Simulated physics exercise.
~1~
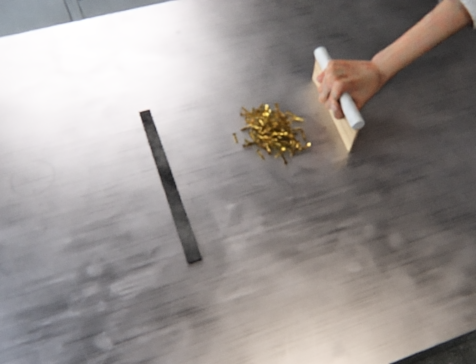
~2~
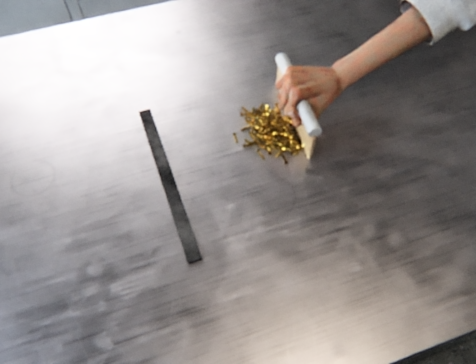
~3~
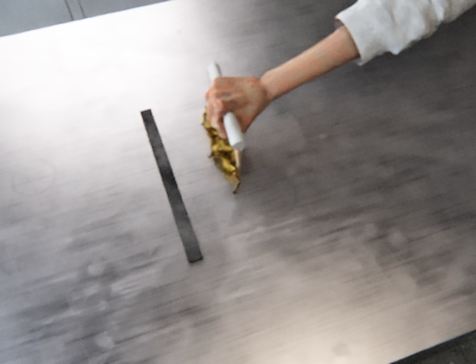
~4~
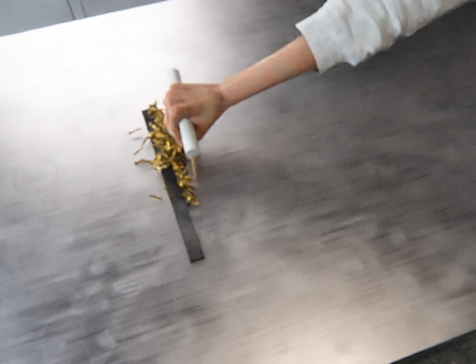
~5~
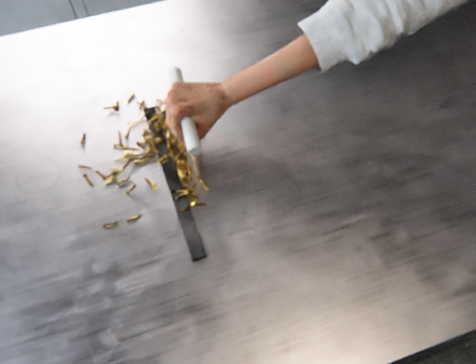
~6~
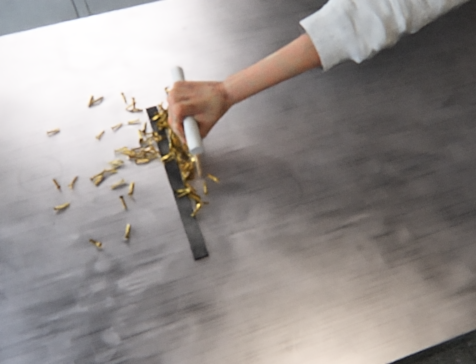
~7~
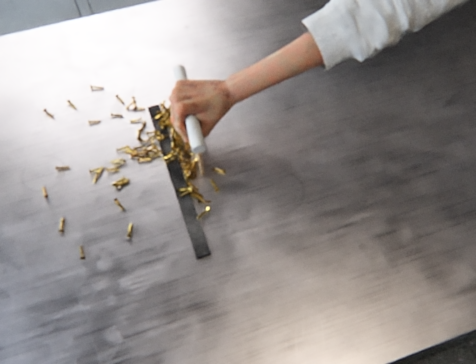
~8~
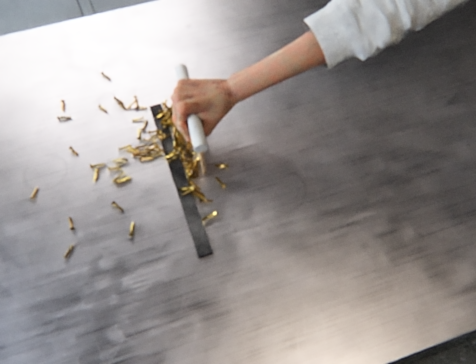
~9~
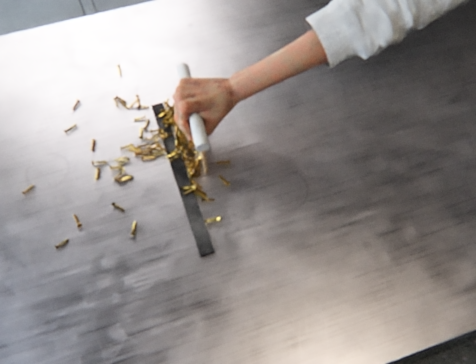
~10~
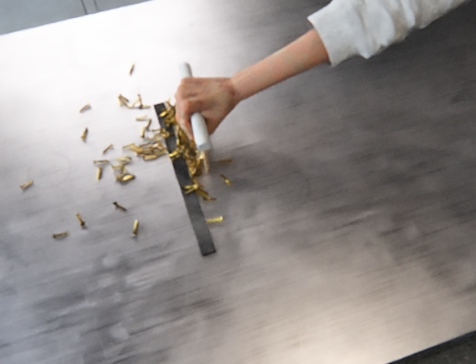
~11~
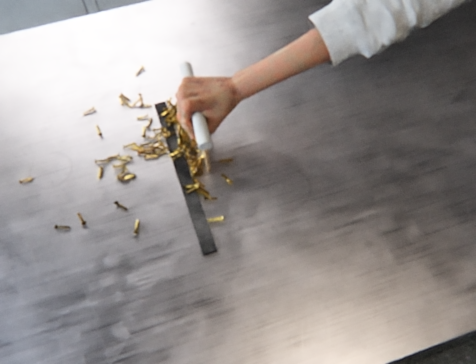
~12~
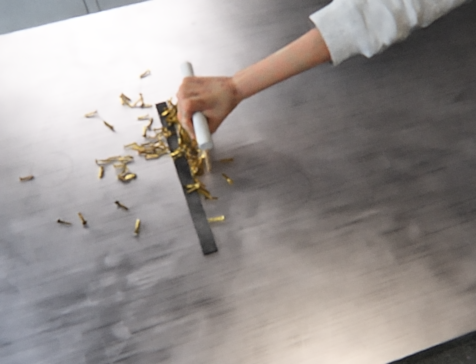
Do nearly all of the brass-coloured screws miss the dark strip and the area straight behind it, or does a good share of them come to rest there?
A good share of the screws come to rest on the dark strip or straight behind it, while the others lie elsewhere on the metal surface.
